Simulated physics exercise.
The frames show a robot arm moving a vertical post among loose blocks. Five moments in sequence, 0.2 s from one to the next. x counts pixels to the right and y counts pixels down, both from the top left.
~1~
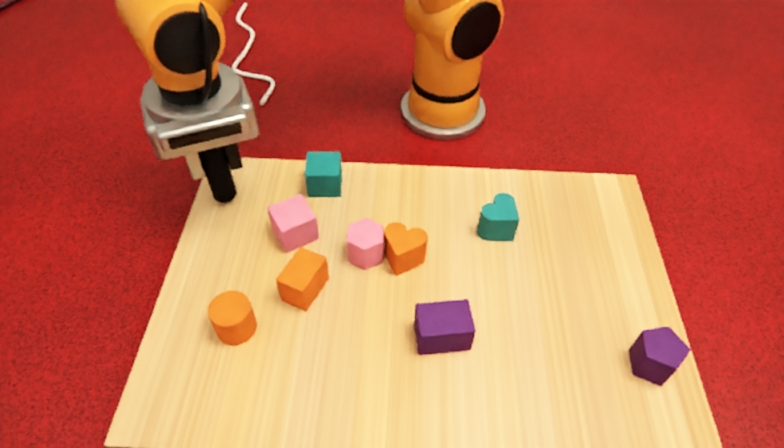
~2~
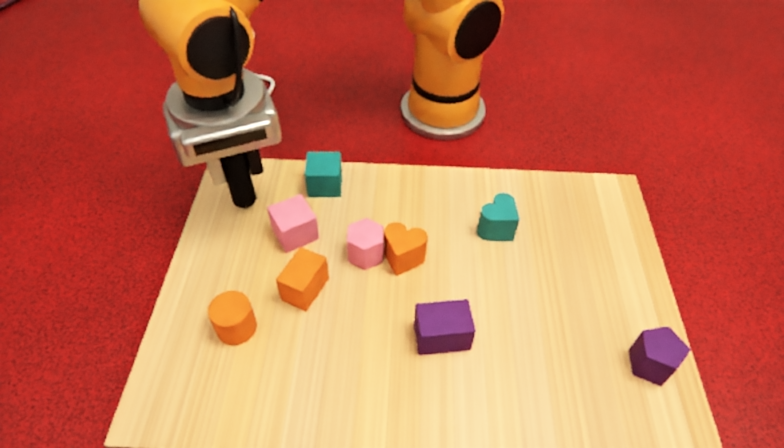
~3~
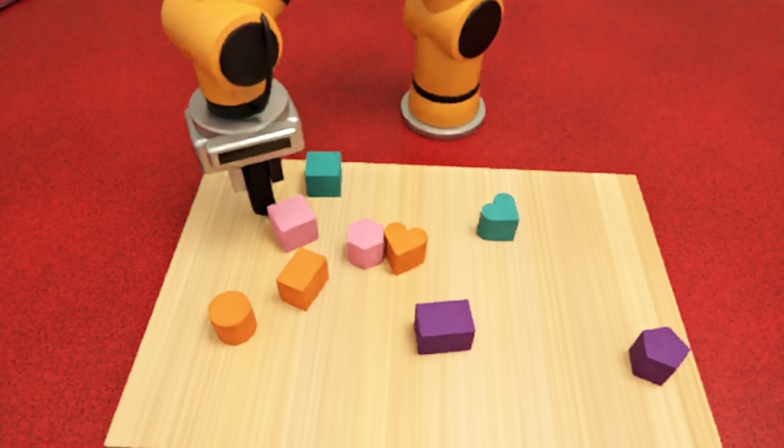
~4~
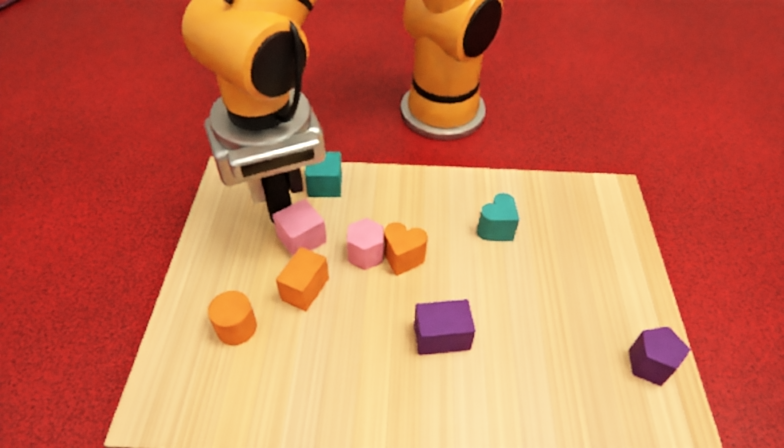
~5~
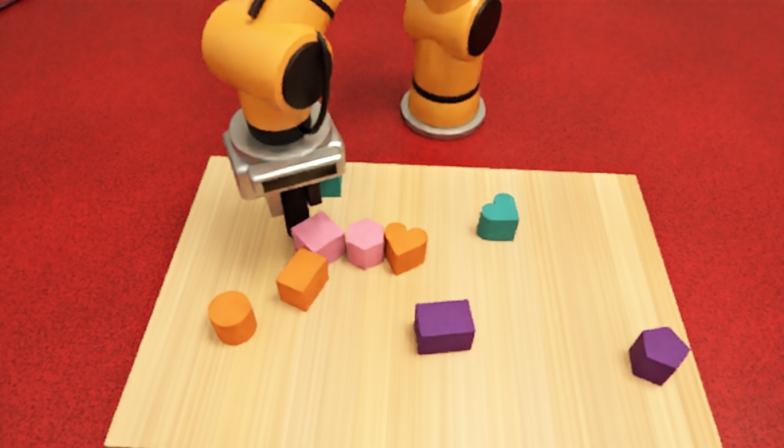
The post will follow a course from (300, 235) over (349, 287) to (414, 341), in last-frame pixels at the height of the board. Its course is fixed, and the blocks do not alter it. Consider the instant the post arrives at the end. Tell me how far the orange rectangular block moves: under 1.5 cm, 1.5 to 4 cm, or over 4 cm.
It moves less than 1.5 cm.
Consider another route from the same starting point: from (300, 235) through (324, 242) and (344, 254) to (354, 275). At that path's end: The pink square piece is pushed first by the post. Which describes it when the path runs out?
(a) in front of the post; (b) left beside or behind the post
The answer is a.
The first path, step by step. One third of the way, post at (331, 265); orange rectangular block at (301, 272), turned 15° clockwise; pink square piece at (357, 263); pink six-sided block at (379, 235), turned 35° anticlockwise; orange heart block at (416, 235), turned 20° clockwise.
Two thirds of the way, post at (369, 301); orange rectangular block at (301, 272), turned 15° clockwise; pink square piece at (404, 287), turned 40° anticlockwise; pink six-sided block at (379, 235), turned 35° anticlockwise; orange heart block at (416, 235), turned 20° clockwise; purple rectangular block at (452, 320).
At the end, post at (414, 337); orange rectangular block at (301, 272), turned 15° clockwise; pink square piece at (432, 292), turned 90° anticlockwise; pink six-sided block at (379, 235), turned 35° anticlockwise; orange heart block at (416, 235), turned 20° clockwise; purple rectangular block at (473, 326), turned 20° clockwise.
